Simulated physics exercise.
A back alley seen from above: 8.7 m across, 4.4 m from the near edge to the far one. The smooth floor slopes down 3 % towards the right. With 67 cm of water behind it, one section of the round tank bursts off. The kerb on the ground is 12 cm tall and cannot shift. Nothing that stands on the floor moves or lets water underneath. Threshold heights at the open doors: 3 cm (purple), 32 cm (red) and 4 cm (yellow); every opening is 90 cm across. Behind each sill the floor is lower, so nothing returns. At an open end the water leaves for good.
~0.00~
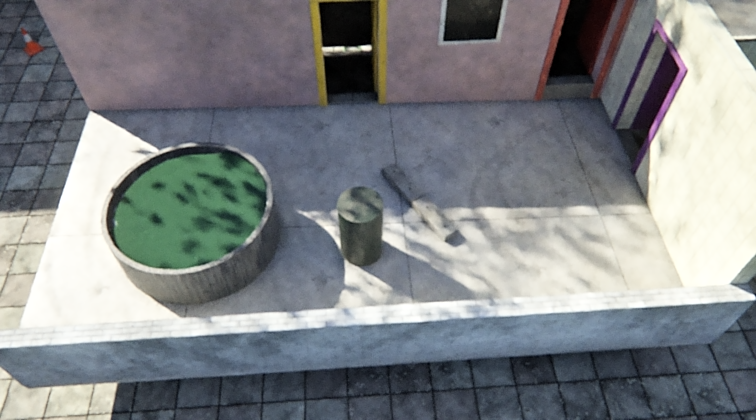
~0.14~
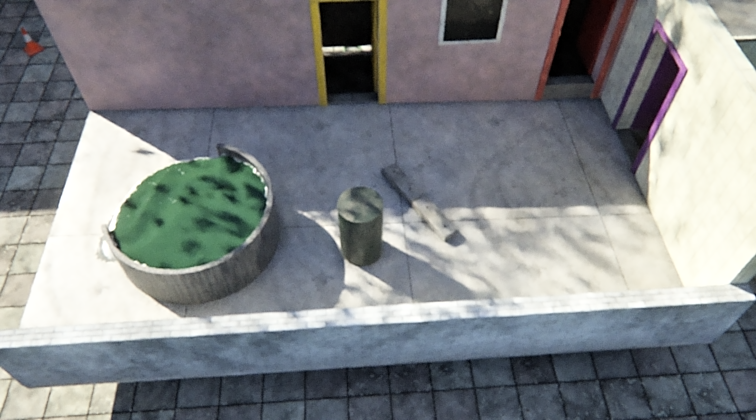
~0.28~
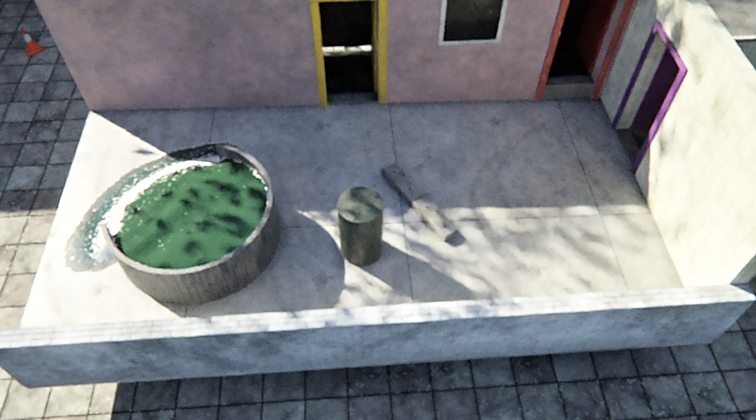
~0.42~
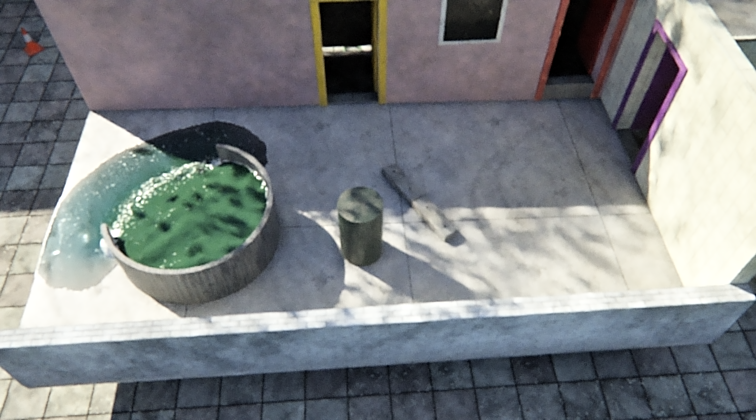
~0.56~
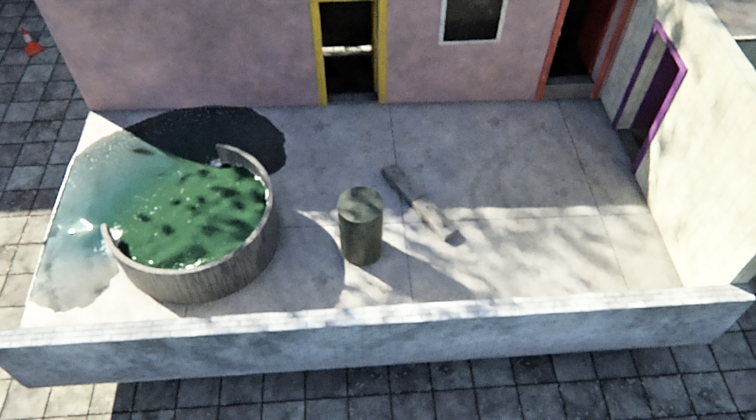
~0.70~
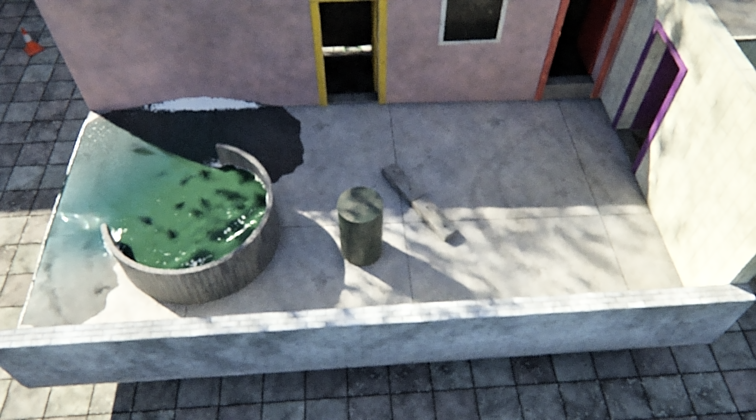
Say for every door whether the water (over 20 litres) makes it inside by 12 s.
Door by door: At the purple door it exceeds the limit; at the red door it stays under the limit; at the yellow door it keeps below the limit.
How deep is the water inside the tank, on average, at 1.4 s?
About 31 cm.
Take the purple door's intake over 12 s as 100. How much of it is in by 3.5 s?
Some 0 per cent by then.
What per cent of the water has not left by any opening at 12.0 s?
Some 34 per cent remains.
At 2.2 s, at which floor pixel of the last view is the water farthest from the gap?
Near (453, 104).
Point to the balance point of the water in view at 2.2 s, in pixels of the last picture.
At about (194, 182).
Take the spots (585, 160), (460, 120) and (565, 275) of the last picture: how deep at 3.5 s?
About 0, 2 and 0 cm.
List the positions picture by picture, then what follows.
The round tank at (189, 206) is whole and still, 67 cm deep, in the first frame.
The front is at (231, 169), 1.2 m from the gap at (152, 189); 0.5 m2 of floor is under water; 67 cm left at the back of the round tank, in the second frame.
Water pours out at (153, 191) and has run 1.5 m, to (76, 265); deepest outside 35 cm, 67 cm at the round tank's back, in the third frame.
Water pours out at (153, 192) and has run 1.8 m, to (54, 281); deepest outside 32 cm, 67 cm at the round tank's back, in the fourth frame.
The front is at (238, 107), 2.2 m from the gap at (154, 192); 6.1 m2 of floor is under water; 61 cm left at the back of the round tank, in the fifth frame.
Water pours out at (154, 193) and has run 2.6 m, to (277, 106); deepest outside 28 cm, 58 cm at the round tank's back, in the sixth frame.
After 1.4 s water covers 20 % of the floor and is deepest (32 cm) near (159, 111); purple door not reached, red door not reached, yellow door 3 cm at the sill, 0 L in.
After 2.2 s water covers 25 % of the floor and is deepest (27 cm) near (157, 119); purple door not reached, red door not reached, yellow door 4 cm at the sill, 0 L in.
After 3.5 s water covers 45 % of the floor and is deepest (14 cm) near (162, 149); purple door not reached, red door 1 cm at the sill, 0 L in, yellow door 4 cm at the sill, 1 L in.
After 7.0 s water covers 55 % of the floor and is deepest (10 cm) near (592, 101); purple door 9 cm at the sill, 45 L in, red door 6 cm at the sill, 0 L in, yellow door 3 cm at the sill, 1 L in.
After 12.0 s water covers 45 % of the floor and is deepest (10 cm) near (644, 221); purple door 8 cm at the sill, 134 L in, red door 6 cm at the sill, 0 L in, yellow door 2 cm at the sill, 2 L in.
